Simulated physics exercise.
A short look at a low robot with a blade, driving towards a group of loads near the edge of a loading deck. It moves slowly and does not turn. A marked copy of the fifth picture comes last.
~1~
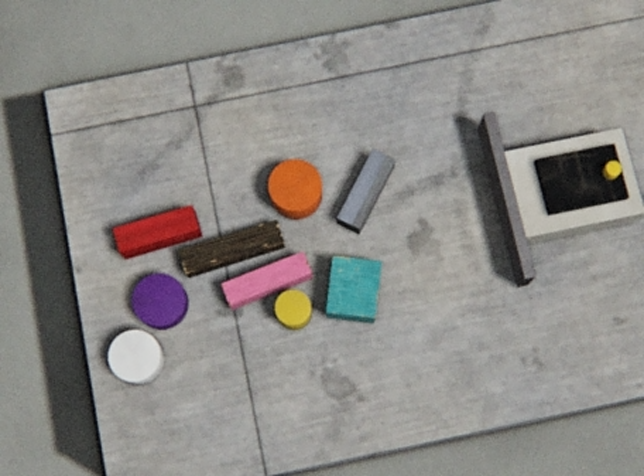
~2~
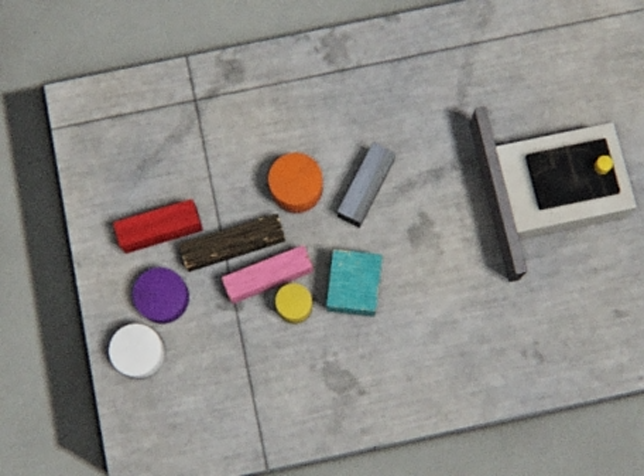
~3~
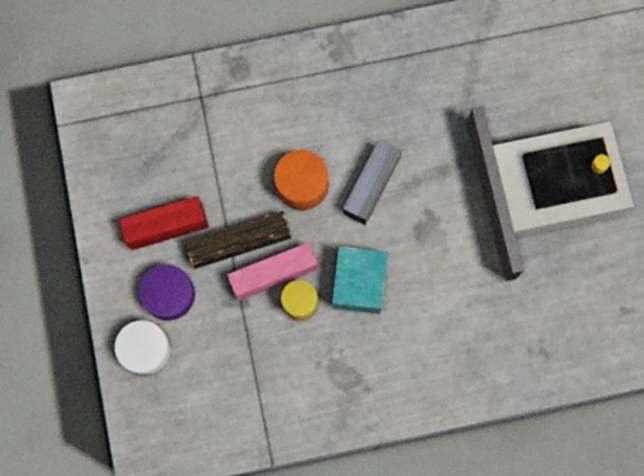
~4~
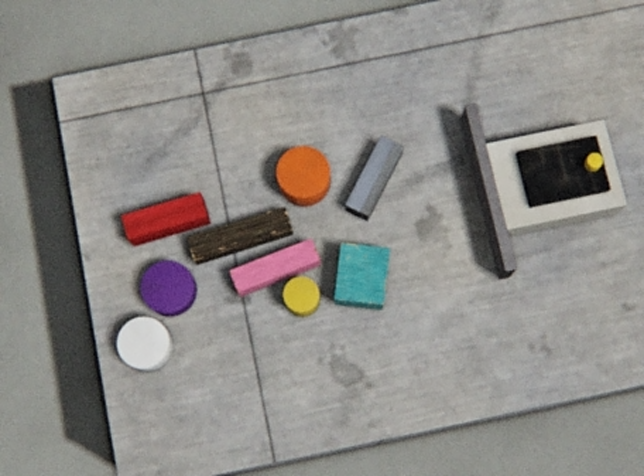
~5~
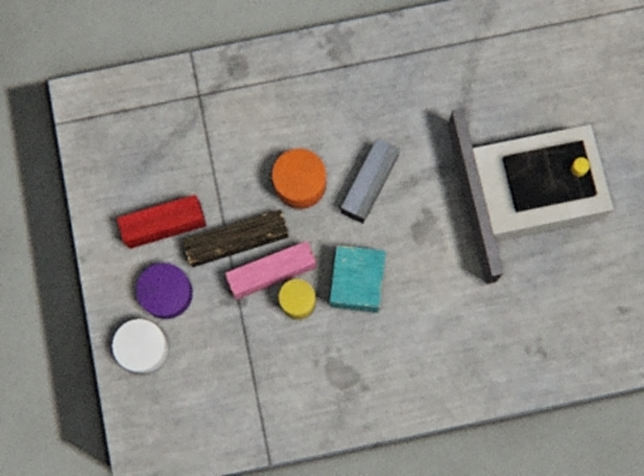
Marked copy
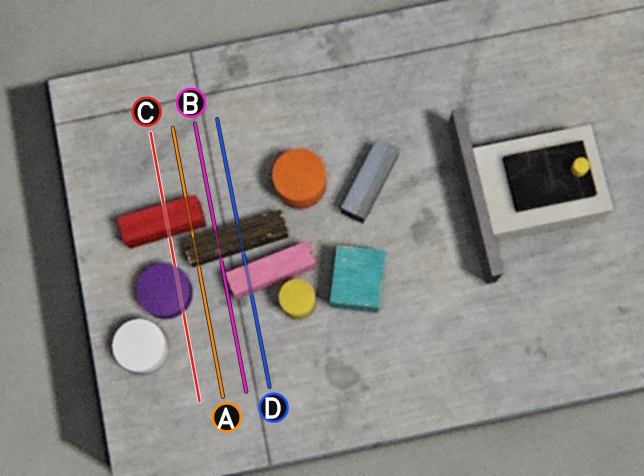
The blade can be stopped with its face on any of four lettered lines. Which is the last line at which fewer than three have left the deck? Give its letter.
Line C.
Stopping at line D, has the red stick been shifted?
Yes.
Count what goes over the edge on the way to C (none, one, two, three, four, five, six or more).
By then, two.
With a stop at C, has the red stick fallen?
Yes.
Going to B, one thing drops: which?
It is the purple canister.
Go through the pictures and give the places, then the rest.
Black bar (233, 249); turquoise crate (354, 290); orange canister (296, 190), in the first frame.
Robot (567, 175); white canister (138, 351), in the second frame.
Robot (564, 174); purple canister (167, 293), in the third frame.
Robot (557, 172); grey stick (375, 178), in the fourth frame.
Robot (543, 177); black bar (237, 239); turquoise crate (358, 279); orange canister (300, 180), in the fifth frame.
On the marked copy, A at (197, 259); B at (220, 254); C at (174, 264); D at (243, 250).
Following C. Soon after the start, robot (434, 200); turquoise crate (347, 287); grey stick (342, 199).
Later, robot (325, 222); purple canister (101, 298); red stick (131, 227).
In the end, robot (240, 239); red stick over the edge; purple canister over the edge; two fallen.
As for the rest, A is within the limit but short; B is within the limit but short; D is within the limit but short.
